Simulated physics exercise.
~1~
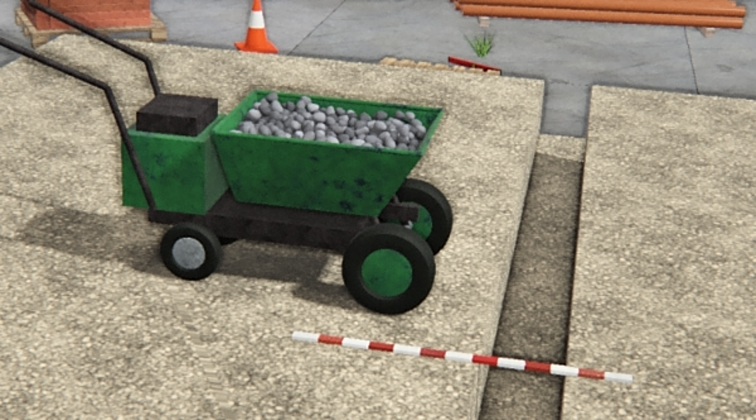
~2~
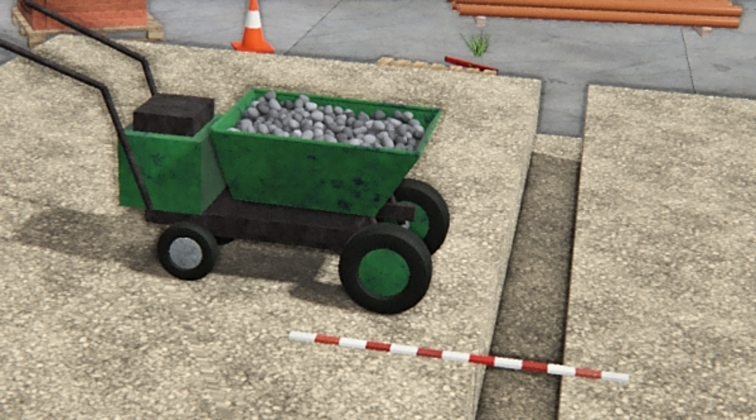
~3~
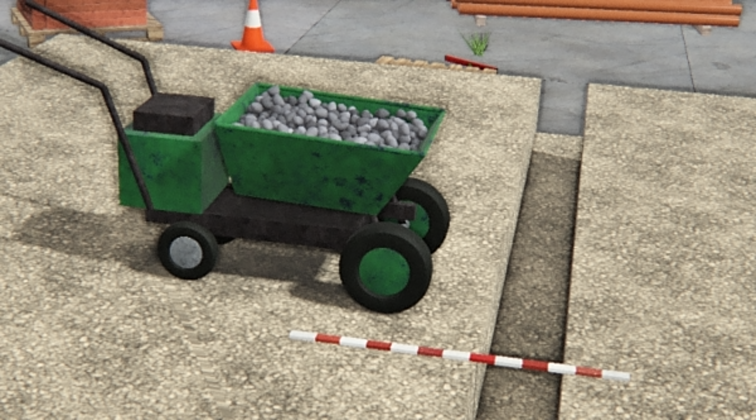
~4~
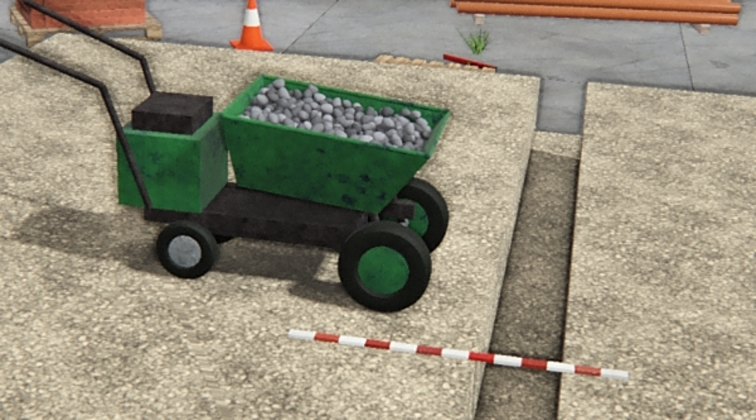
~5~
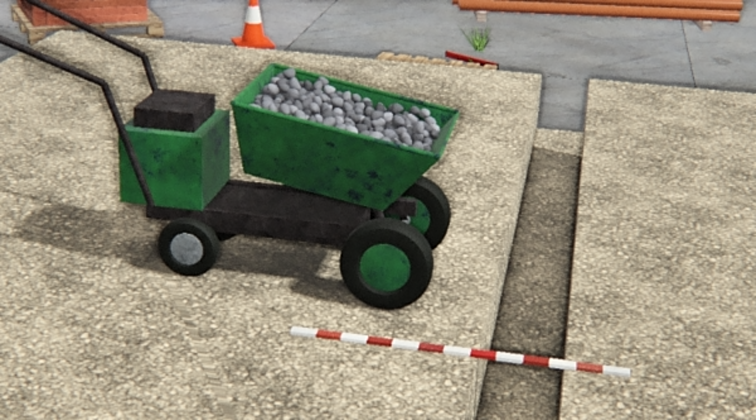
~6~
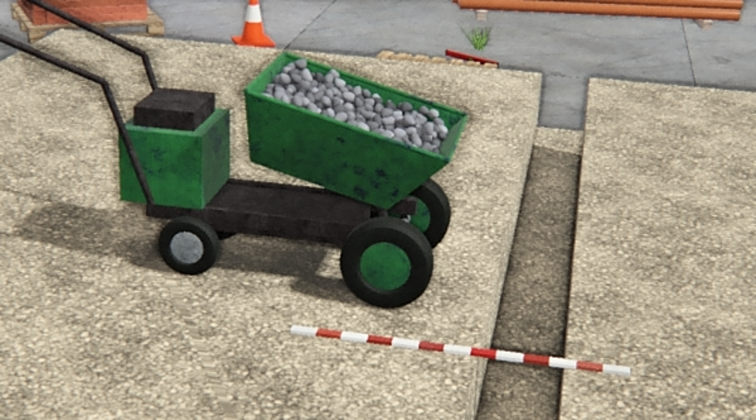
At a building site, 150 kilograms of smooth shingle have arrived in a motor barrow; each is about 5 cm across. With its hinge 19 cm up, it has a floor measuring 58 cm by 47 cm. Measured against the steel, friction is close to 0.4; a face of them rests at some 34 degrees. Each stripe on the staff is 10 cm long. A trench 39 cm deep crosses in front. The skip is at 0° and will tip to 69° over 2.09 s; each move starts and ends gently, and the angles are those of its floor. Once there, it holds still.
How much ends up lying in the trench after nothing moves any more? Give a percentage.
A share of about 69 per cent.
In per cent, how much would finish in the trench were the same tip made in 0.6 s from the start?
Roughly 40% would finish there.
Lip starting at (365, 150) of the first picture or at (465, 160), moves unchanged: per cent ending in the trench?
I'd expect some 90 per cent, then some 35.
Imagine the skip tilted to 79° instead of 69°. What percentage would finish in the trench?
It would be near 60 per cent.
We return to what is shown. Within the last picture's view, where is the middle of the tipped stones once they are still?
Roughly at (545, 350).
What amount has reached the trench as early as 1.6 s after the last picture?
30 per cent, give or take.
Then, 1.0 s after the last picture the floor is at 58°, 99 % in the skip, 1 % in the trench; the foremost stones are at (541, 240).
Then, 1.6 s after the last picture the floor is at 69°, 46 % in the skip, 30 % in the trench, 25 % past the trench; the foremost stones are at (720, 306).
Then, 1.9 s after the last picture the floor is at 69°, 28 % in the skip, 41 % in the trench, 31 % past the trench; the foremost stones are past the picture's edge.
Then, 3.9 s after the last picture the floor is at 69°, 0 % in the skip, 69 % in the trench, 30 % past the trench; the foremost stones are past the picture's edge.
